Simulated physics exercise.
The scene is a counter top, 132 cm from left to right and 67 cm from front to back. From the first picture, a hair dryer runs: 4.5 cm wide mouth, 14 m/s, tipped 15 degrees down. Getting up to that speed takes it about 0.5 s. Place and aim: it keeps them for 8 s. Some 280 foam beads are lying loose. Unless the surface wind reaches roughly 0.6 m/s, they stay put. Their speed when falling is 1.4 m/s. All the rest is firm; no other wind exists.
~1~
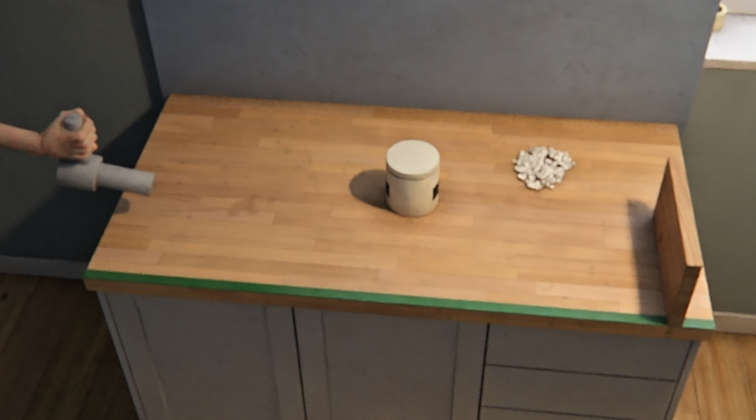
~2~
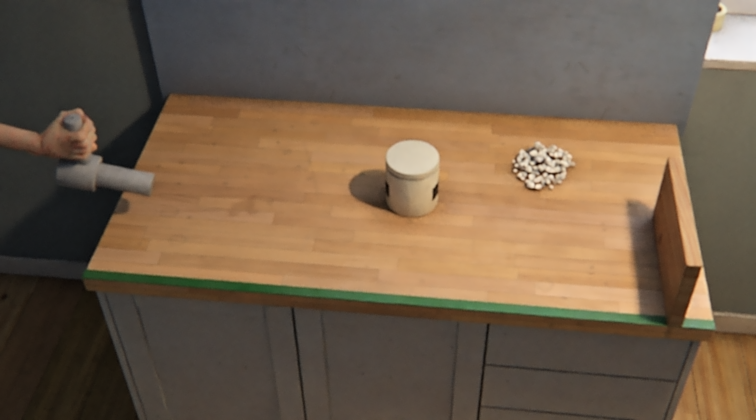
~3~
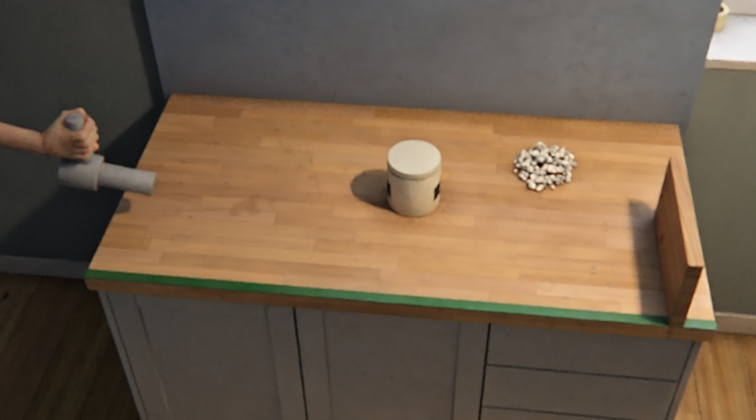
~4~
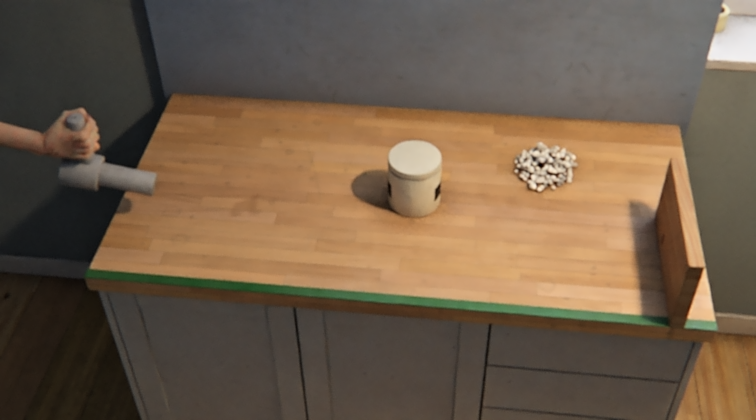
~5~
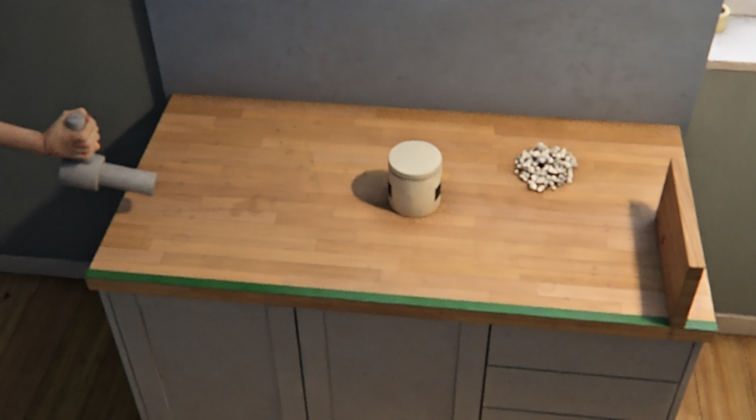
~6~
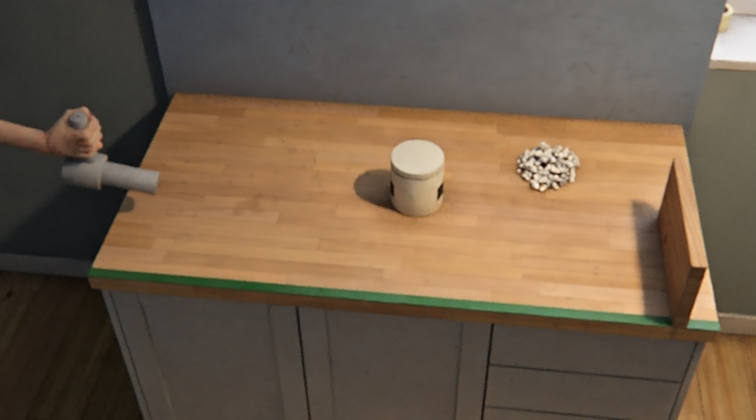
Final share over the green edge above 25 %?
No, it is not.
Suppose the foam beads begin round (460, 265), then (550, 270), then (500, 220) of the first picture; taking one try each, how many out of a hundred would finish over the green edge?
Try by try: About 100 per cent, 100 per cent and 10 per cent.
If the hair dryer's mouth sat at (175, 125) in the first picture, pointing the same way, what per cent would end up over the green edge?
It would be near 10 %.
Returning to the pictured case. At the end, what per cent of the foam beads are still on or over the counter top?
About 15 per cent.
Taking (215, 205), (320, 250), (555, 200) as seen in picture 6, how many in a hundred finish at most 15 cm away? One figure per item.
I would say some 0 %, 0 % and 0 % respectively.
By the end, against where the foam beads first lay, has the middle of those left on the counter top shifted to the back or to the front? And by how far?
It moves toward the far edge, close to 10 cm.
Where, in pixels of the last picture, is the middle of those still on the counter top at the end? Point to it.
Around (550, 138).
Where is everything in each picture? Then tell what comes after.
The middle of the foam beads is near (544, 167), none has stirred yet and the mouth of the hair dryer is at (153, 185), in the first frame.
The middle of the foam beads is near (543, 166), none has stirred yet and the green edge is centred on (388, 304), in the second frame.
The middle of the foam beads is near (545, 166), about 1 % have left their places, the top of a jar is at (414, 157) and the top of a board is at (686, 208), in the third frame.
The middle of the foam beads is near (546, 166) and about 1 % have left their places, in the fourth frame.
The middle of the foam beads is near (546, 167) and about 1 % have left their places, in the fifth frame.
The middle of the foam beads is near (549, 166) and about 1 % have left their places, in the sixth frame.
Then, 1.2 s after the last picture, 0 % are over the green edge; the middle of those still in play is near (548, 163); 0 % have settled or left.
Then, 2.1 s after the last picture, 0 % are over the green edge; the middle of those still in play is near (571, 147); 6 % have settled or left.
Then, 4.0 s after the last picture, 0 % are over the green edge; the middle of those still in play is near (560, 136); 46 % have settled or left.
Then, 7.6 s after the last picture, at the end, 0 % are over the green edge; the middle of those still in play is near (550, 138).
